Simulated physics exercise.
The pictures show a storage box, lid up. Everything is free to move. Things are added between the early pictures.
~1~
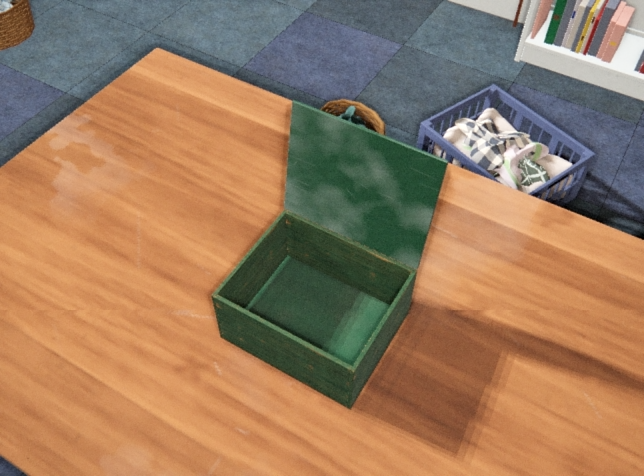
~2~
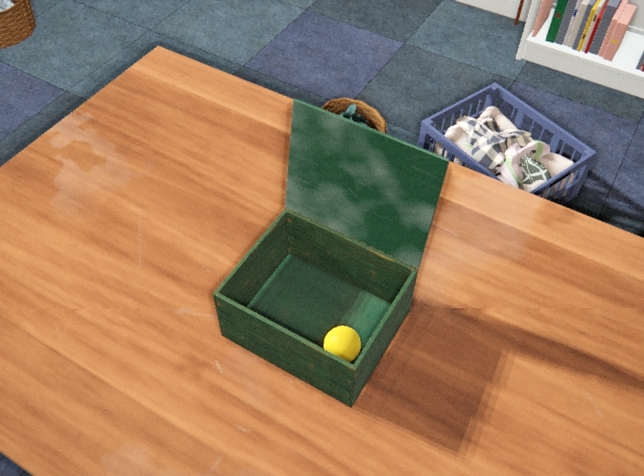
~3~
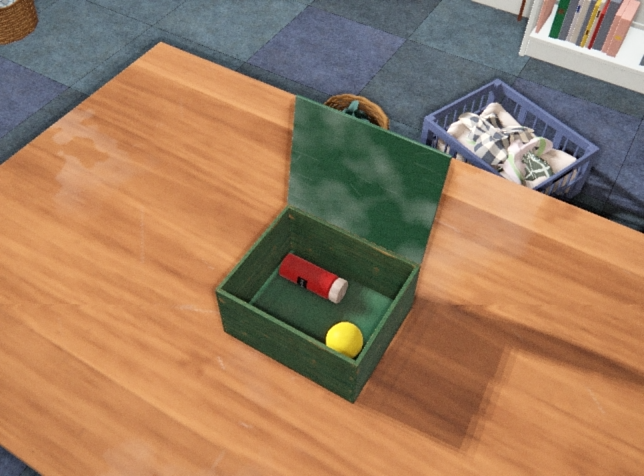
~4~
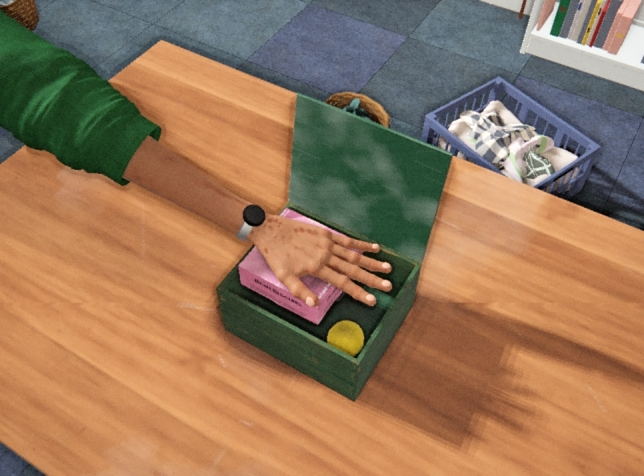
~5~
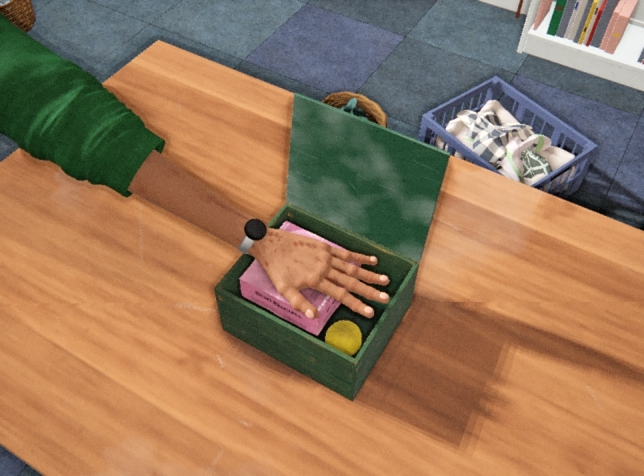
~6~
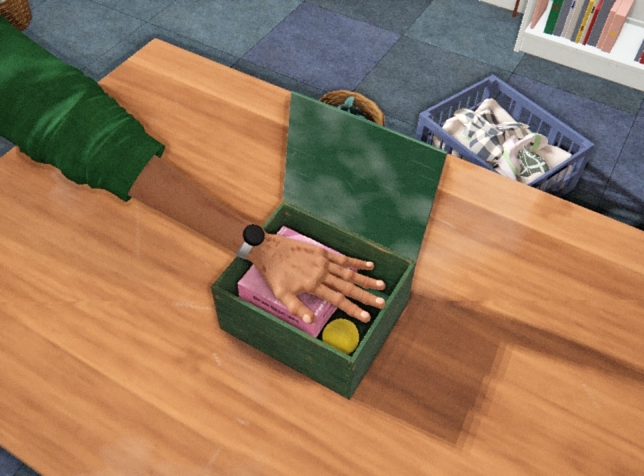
In the video, a yellow ball and then a red cylindrical container appear inside an open green box on a wooden table, before a hand in a green sleeve lowers a pink box into it, moving only slightly.
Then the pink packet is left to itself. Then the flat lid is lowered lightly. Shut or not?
The lid closes.
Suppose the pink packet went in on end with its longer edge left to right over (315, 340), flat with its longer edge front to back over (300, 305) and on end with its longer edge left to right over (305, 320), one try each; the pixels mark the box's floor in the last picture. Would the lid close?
In the first case it will not close; in the second case it shuts flat; in the third case it is held up.
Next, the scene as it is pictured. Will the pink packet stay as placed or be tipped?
It tips.
Then, 0.90 s on from there, lid starting down; pink packet turned 20° from how it was put near (290, 294); yellow lemon shifted a little.
Then, 1.50 s on from there, lid 66° above the rim; pink packet turned 20° from how it was put near (290, 294); yellow lemon shifted a little.
Then, 1.80 s on from there, lid 44° above the rim; pink packet turned 20° from how it was put near (290, 294); yellow lemon shifted a little.
Then, 2.20 s on from there, lid 10° above the rim; pink packet turned 20° from how it was put near (290, 294); yellow lemon shifted a little.
In the end, lid shut; moved from the start, pink packet; the other 2 unmoved. At the end, from the last picture's camera, pink packet near (290, 294).
